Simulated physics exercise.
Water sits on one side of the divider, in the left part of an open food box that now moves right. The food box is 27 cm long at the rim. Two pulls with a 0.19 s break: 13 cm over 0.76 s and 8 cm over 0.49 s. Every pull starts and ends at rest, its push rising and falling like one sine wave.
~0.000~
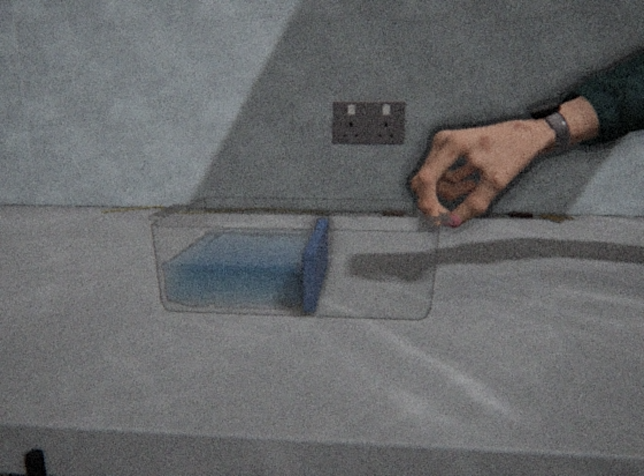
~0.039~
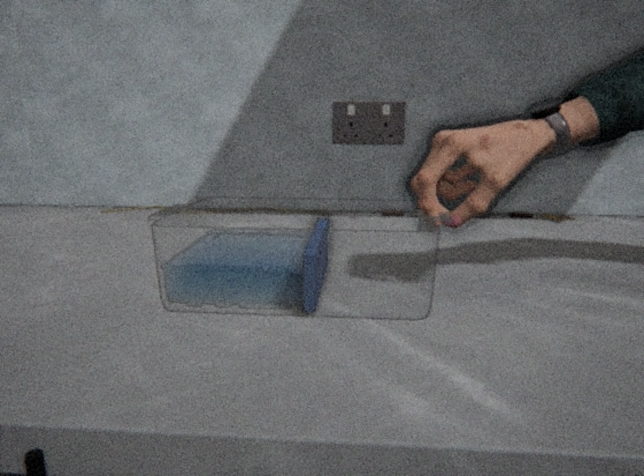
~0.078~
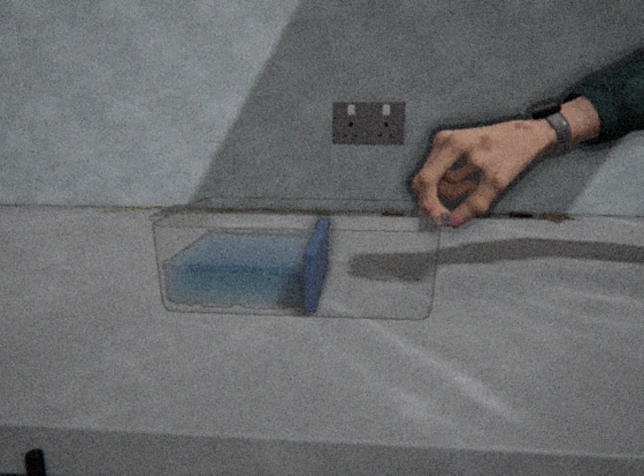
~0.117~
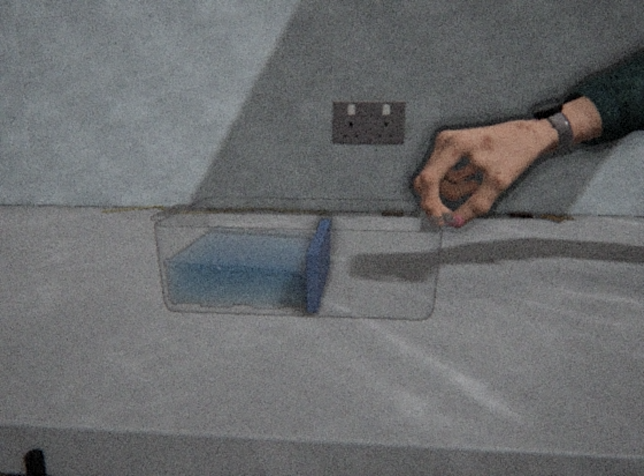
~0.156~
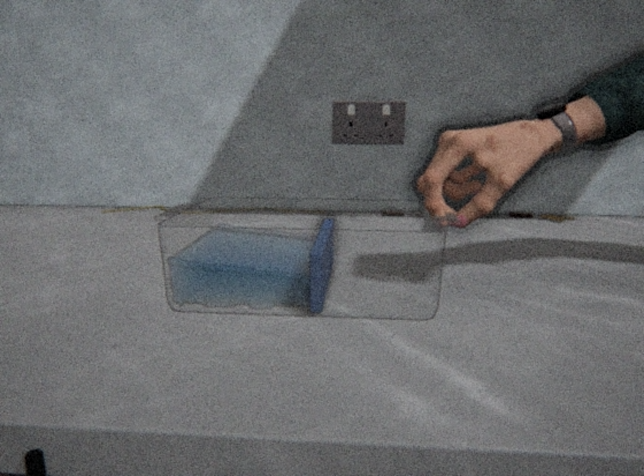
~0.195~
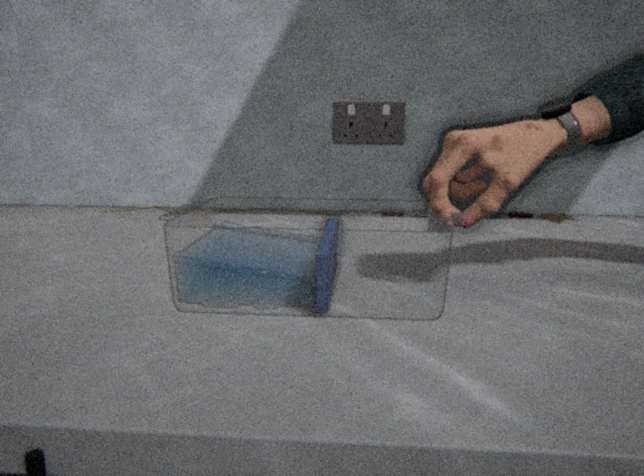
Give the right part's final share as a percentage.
Close to 9 per cent.
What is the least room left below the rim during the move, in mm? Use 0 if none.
Some 10 mm.
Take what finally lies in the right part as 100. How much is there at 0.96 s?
About 30 per cent.
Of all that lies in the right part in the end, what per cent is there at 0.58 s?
About 10 per cent.
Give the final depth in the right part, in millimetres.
About 4 mm.
After 0.58 s it has gone 12 cm; 1 per cent is on the right side and 0 is out of the food box.
After 0.96 s it has gone 13 cm; 2 per cent is on the right side and 0 is out of the food box.
After 1.35 s it has gone 21 cm; 2 per cent is on the right side and 0 is out of the food box.
After 1.73 s it has gone 21 cm; 8 per cent is on the right side and 0 is out of the food box.
In the end 9 per cent is on the right side and 0 is out of the food box.
